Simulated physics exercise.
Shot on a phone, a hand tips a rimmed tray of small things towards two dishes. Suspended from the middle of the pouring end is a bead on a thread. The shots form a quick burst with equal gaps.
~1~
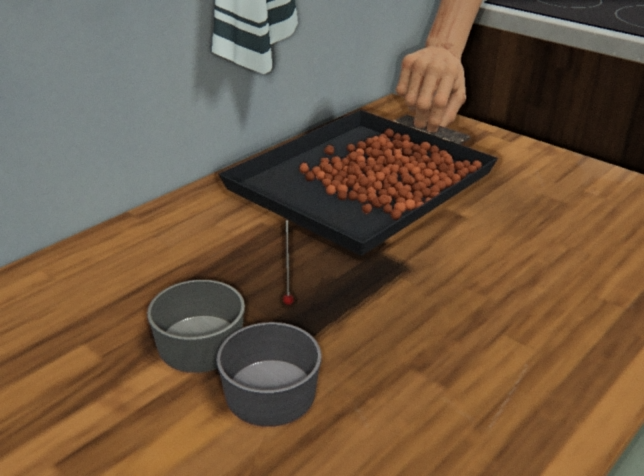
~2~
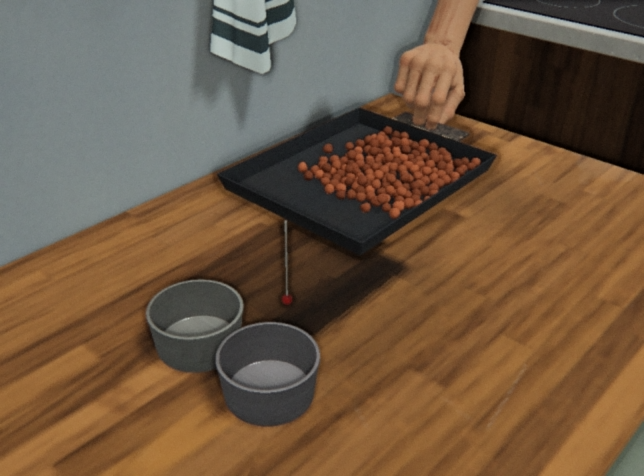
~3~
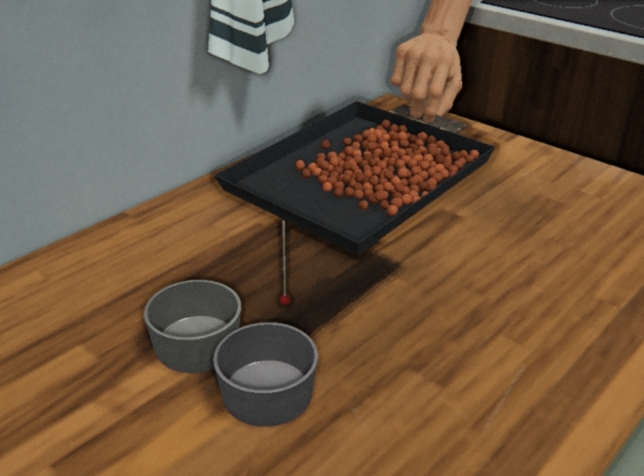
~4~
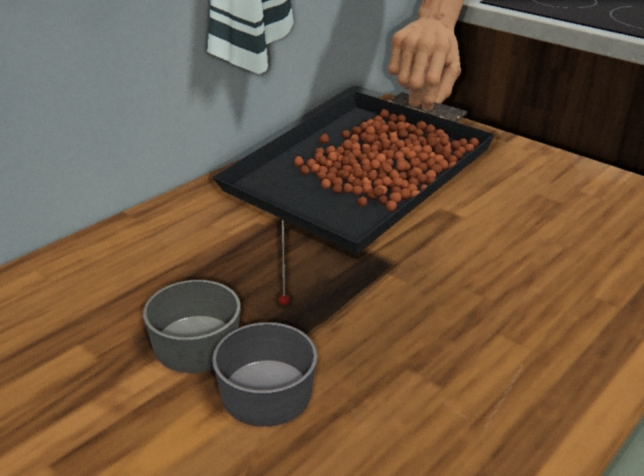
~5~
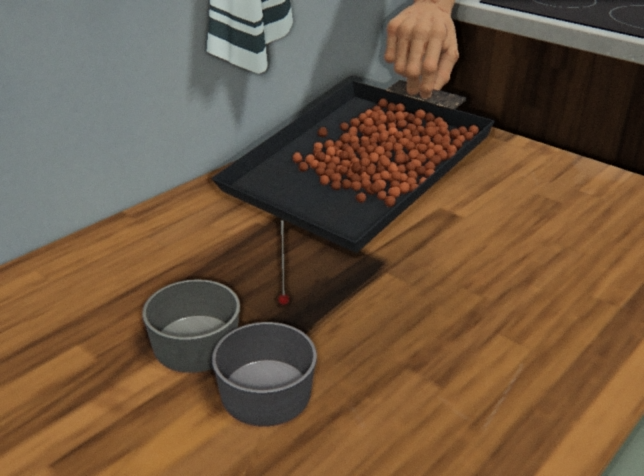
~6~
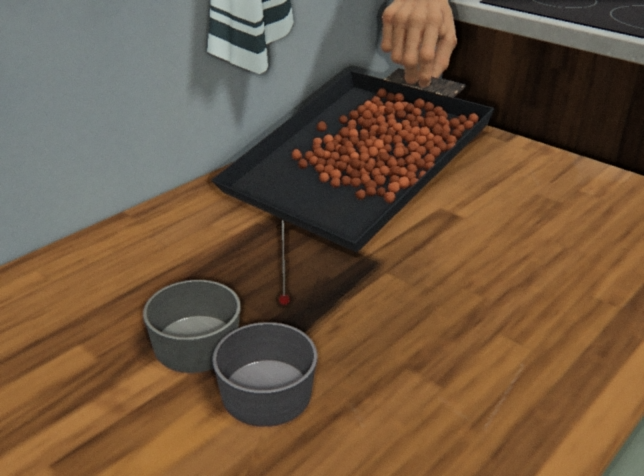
On a wooden kitchen counter, a hand raised the far end of a dark tray of small reddish-brown balls, slowly tilting it towards two grey dishes, while a red bead hung from its near edge.
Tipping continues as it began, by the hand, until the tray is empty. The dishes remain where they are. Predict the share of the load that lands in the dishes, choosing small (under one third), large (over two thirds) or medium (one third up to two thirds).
Large.
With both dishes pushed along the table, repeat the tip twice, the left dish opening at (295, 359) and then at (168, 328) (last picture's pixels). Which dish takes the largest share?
In the first try it is the one to the left, in the second it is the one to the right.
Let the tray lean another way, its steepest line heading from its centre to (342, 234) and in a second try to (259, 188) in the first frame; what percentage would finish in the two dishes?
Roughly 20 percent first and 10 percent second.
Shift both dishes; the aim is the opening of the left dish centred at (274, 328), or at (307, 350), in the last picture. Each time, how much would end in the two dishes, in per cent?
Around 40 % followed by around 20 %.
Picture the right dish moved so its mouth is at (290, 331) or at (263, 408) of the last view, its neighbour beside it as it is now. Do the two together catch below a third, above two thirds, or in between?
Run 1 - one to two thirds; run 2 - less than a third.
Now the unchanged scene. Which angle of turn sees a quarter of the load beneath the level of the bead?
Roughly 110 degrees of turn.
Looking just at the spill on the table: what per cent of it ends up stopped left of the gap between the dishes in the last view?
30 per cent, roughly.
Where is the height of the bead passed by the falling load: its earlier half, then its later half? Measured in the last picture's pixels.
First close to (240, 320), next close to (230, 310).
Soon, tray tipped steeply; nearly all on the tray; a stray few in the right dish; a stray few in the air.
A while on, tray tipped past a quarter turn; most on the tray; a small part in the right dish; a stray few in the left dish; a stray few outside both; a small part in the air.
Towards the end, tray tipped past a quarter turn; about half in the right dish; about a third in the left dish; a small part outside both.
Finally, tray tipped past a quarter turn; about half in the right dish; about a third in the left dish; a small part outside both.
